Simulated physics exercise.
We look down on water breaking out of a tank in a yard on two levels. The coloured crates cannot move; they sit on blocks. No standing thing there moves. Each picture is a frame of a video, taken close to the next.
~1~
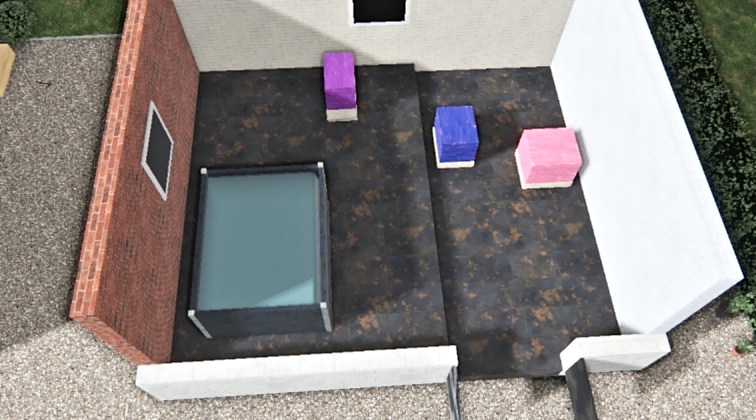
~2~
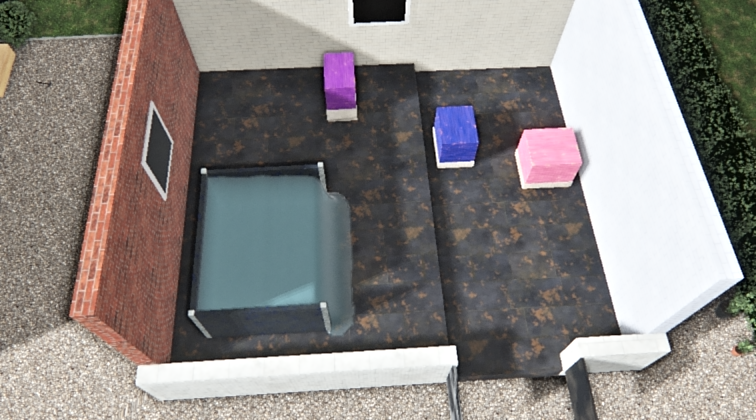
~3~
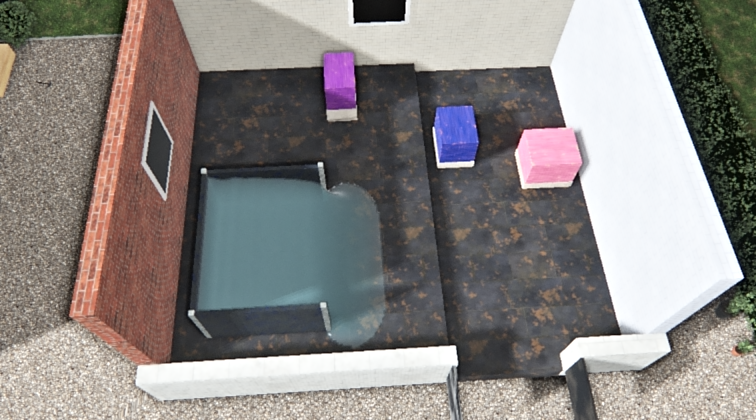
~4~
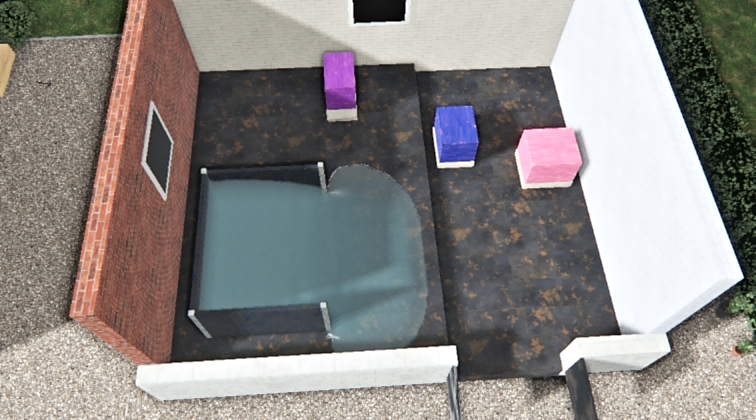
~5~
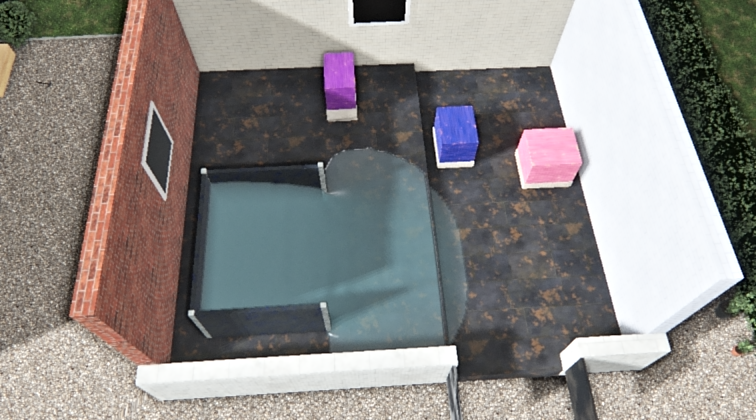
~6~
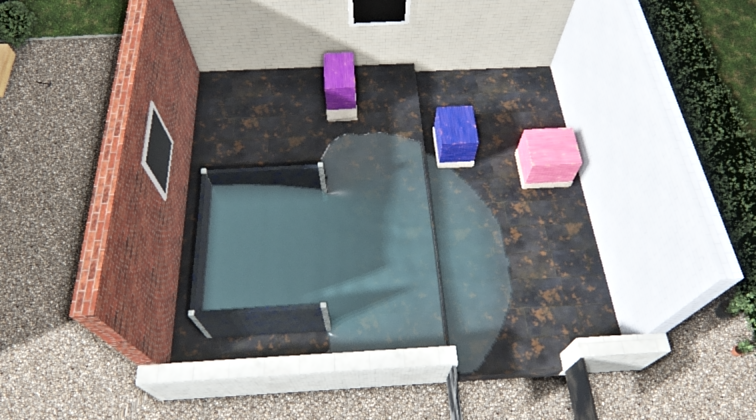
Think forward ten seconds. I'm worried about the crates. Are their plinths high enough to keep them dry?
The purple crate is out of reach; the blue crate is within reach; the pink crate is within reach.
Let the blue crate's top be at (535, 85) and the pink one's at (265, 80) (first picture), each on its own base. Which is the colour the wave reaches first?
That's the blue one.
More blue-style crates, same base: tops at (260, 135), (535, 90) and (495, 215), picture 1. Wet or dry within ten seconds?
Taking them in order, the first is untouched, the second is flooded and the third is flooded.
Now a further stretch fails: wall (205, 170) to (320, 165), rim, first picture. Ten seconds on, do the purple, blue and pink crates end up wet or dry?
Here's how it goes: The purple crate is swamped, the blue crate is swamped, and the pink crate is swamped.
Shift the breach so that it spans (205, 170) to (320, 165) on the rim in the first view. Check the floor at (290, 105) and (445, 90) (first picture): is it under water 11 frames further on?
Going in the order you asked, the first is drenched and the second is drenched.
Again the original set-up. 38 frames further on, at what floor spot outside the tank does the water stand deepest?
Somewhere close to (528, 71).
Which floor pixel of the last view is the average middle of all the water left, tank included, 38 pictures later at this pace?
I'd place it roughly at (483, 197).
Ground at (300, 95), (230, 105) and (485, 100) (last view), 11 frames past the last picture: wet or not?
First spared, second spared, third inundated.
A moment on, water covers 50 % of the floor; the purple crate water round its plinth, the blue crate water round its plinth, the pink crate water round its plinth.
Next, water covers 65 % of the floor; the purple crate water round its plinth, the blue crate water round its plinth, the pink crate water round its plinth.
Then, water covers 65 % of the floor; the purple crate water round its plinth, the blue crate water round its plinth, the pink crate water round its plinth.
Later, water covers 65 % of the floor; the purple crate water round its plinth, the blue crate water round its plinth, the pink crate water round its plinth.
In the end, water covers 55 % of the floor; the purple crate stayed above the water, the blue crate was topped, the pink crate was topped.
